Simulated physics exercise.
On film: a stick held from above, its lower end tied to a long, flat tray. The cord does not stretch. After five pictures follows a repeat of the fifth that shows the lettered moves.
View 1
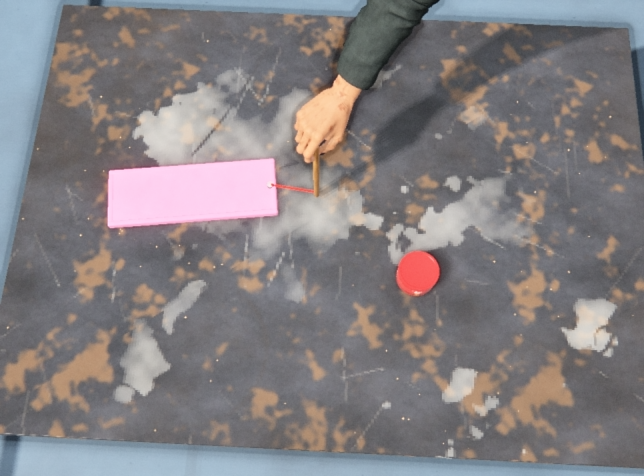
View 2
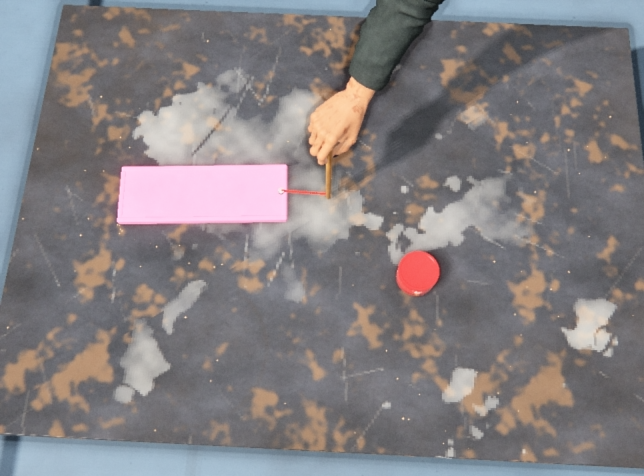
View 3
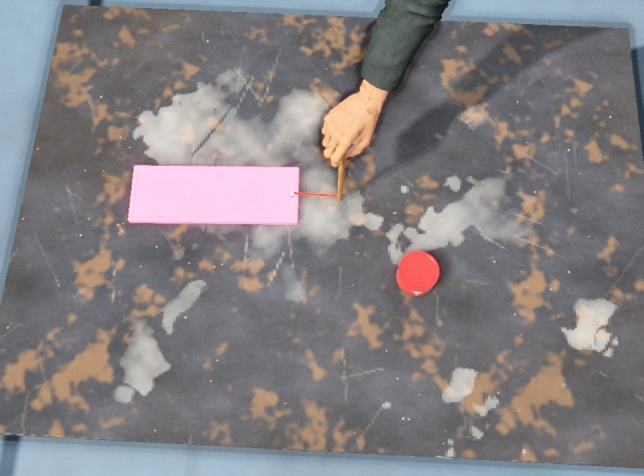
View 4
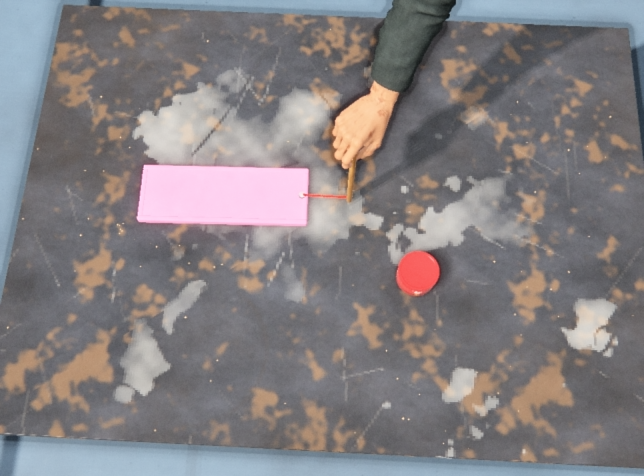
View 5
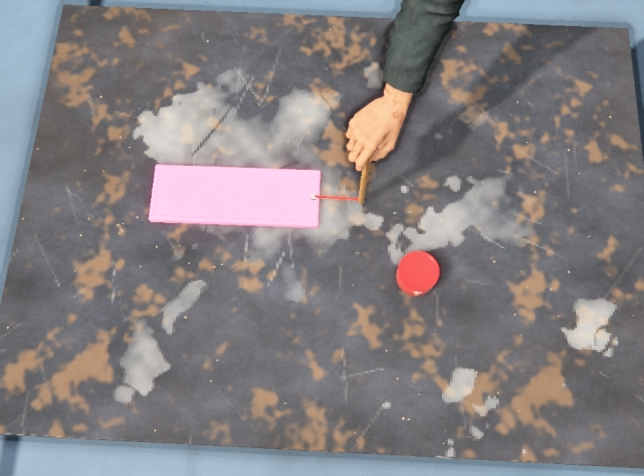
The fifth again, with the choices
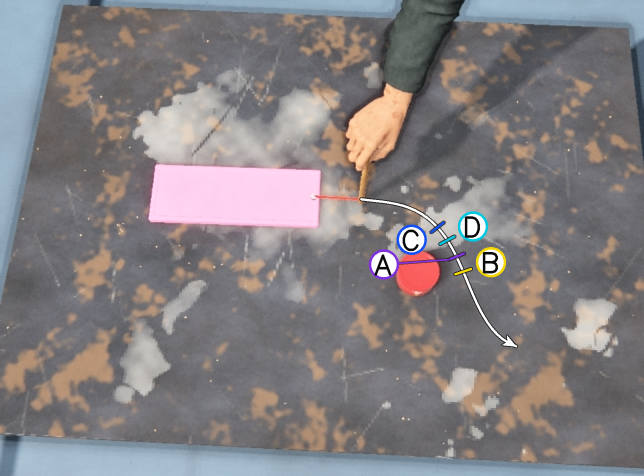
A hand holding a stick pulls a pink tray slowly rightward by a red cord.
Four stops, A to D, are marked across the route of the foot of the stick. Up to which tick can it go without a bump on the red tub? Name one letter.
It can go as far as D.
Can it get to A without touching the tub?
No.
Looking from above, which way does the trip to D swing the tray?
Clockwise.
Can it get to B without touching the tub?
No.
On the marked copy, A at (457, 257); B at (463, 271); C at (437, 227); D at (447, 240); the route from (361, 199) via (453, 250) to (516, 346).
Taking D. A third of the way, foot of the stick (395, 205), middle of the tray (270, 197).
Two thirds of the way, foot of the stick (427, 218), middle of the tray (302, 201).
When it is over, foot of the stick (447, 241), middle of the tray (324, 207); nothing has been touched.
As for the rest, A is too far, the tub has been hit; B is too far, the tub has been hit; C is safe but short.
